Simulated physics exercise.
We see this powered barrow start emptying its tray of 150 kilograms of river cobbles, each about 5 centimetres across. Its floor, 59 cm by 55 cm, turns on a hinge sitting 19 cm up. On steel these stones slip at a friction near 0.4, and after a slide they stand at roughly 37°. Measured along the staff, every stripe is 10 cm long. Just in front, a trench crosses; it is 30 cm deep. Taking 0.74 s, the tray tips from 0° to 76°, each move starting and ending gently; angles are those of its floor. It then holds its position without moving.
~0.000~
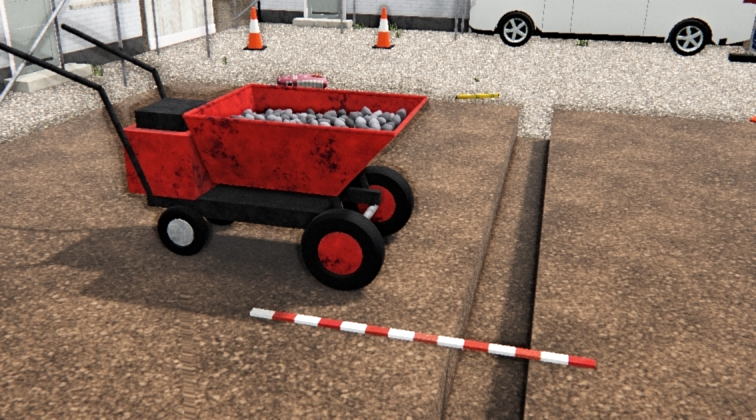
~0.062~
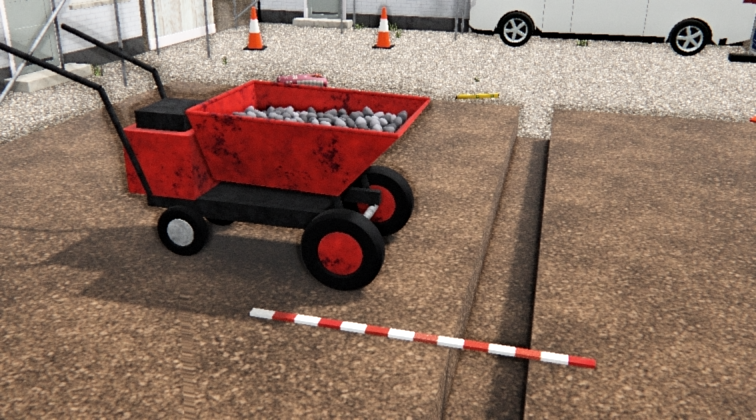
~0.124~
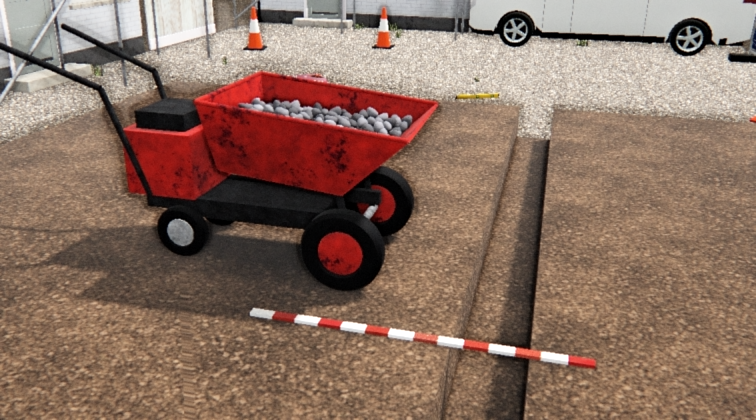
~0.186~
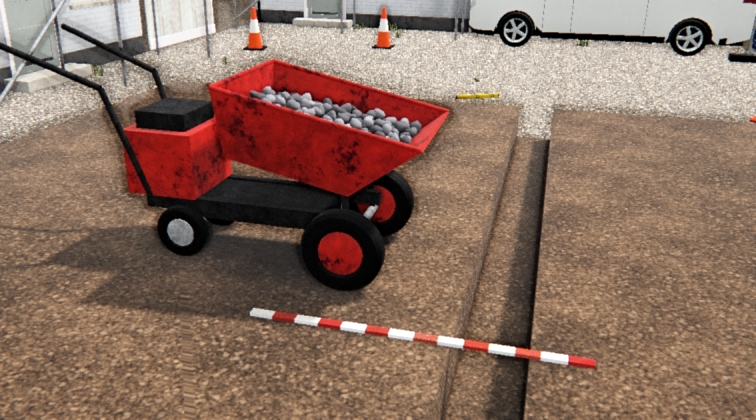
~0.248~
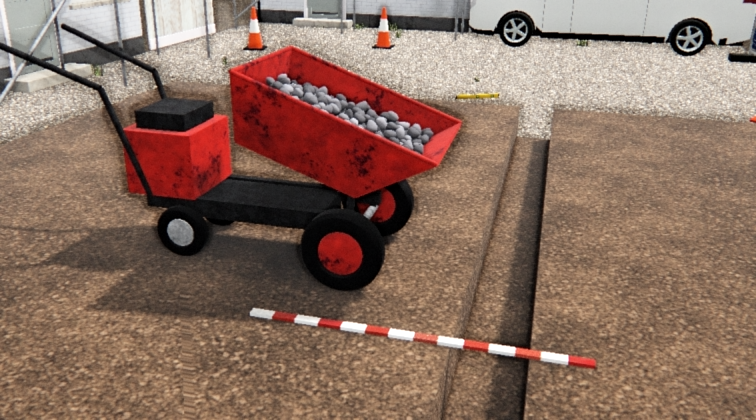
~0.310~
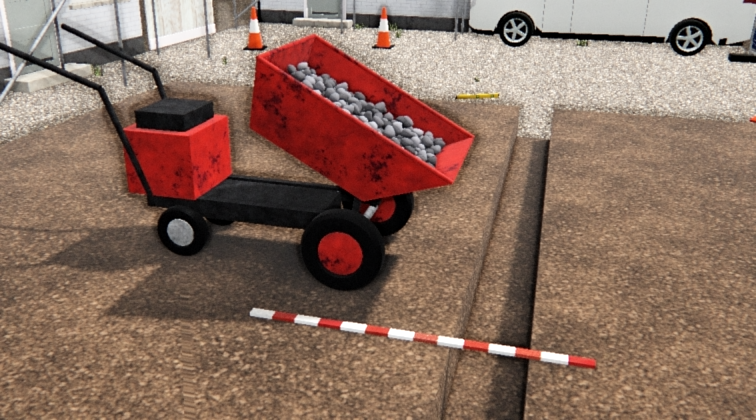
At the start, a red four-wheeled cart with black handles holds grey stones in a level tray, near a red-and-white striped staff and a narrow trench. The tray's left end then rises, slowly at first, until the tray slopes steeply down to the right, stones still inside, while the cart's wheels stay put.
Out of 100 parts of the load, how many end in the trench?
Some 67 out of 100.
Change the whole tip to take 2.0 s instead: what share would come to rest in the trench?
Close to 85 per cent then.
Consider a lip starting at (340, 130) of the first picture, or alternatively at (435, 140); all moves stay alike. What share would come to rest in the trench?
The first start gives about 70 per cent, the second about 25.
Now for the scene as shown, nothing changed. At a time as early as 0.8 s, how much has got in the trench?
Close to 30 per cent has got there by then.
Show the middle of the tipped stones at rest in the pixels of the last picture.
The tipped stones centre close to (519, 311).
After 0.6 s the floor is at 64°; 100 % in the tray; the foremost stones are at (471, 227).
After 0.8 s the floor is at 76°; 63 % in the tray, 29 % in the trench, 9 % past the trench; the foremost stones are at (575, 298).
After 1.2 s the floor is at 76°; 9 % in the tray, 58 % in the trench, 33 % past the trench; the foremost stones are at (754, 298).
After 3.1 s the floor is at 76°; 0 % in the tray, 67 % in the trench, 33 % past the trench; the foremost stones are past the picture's edge.
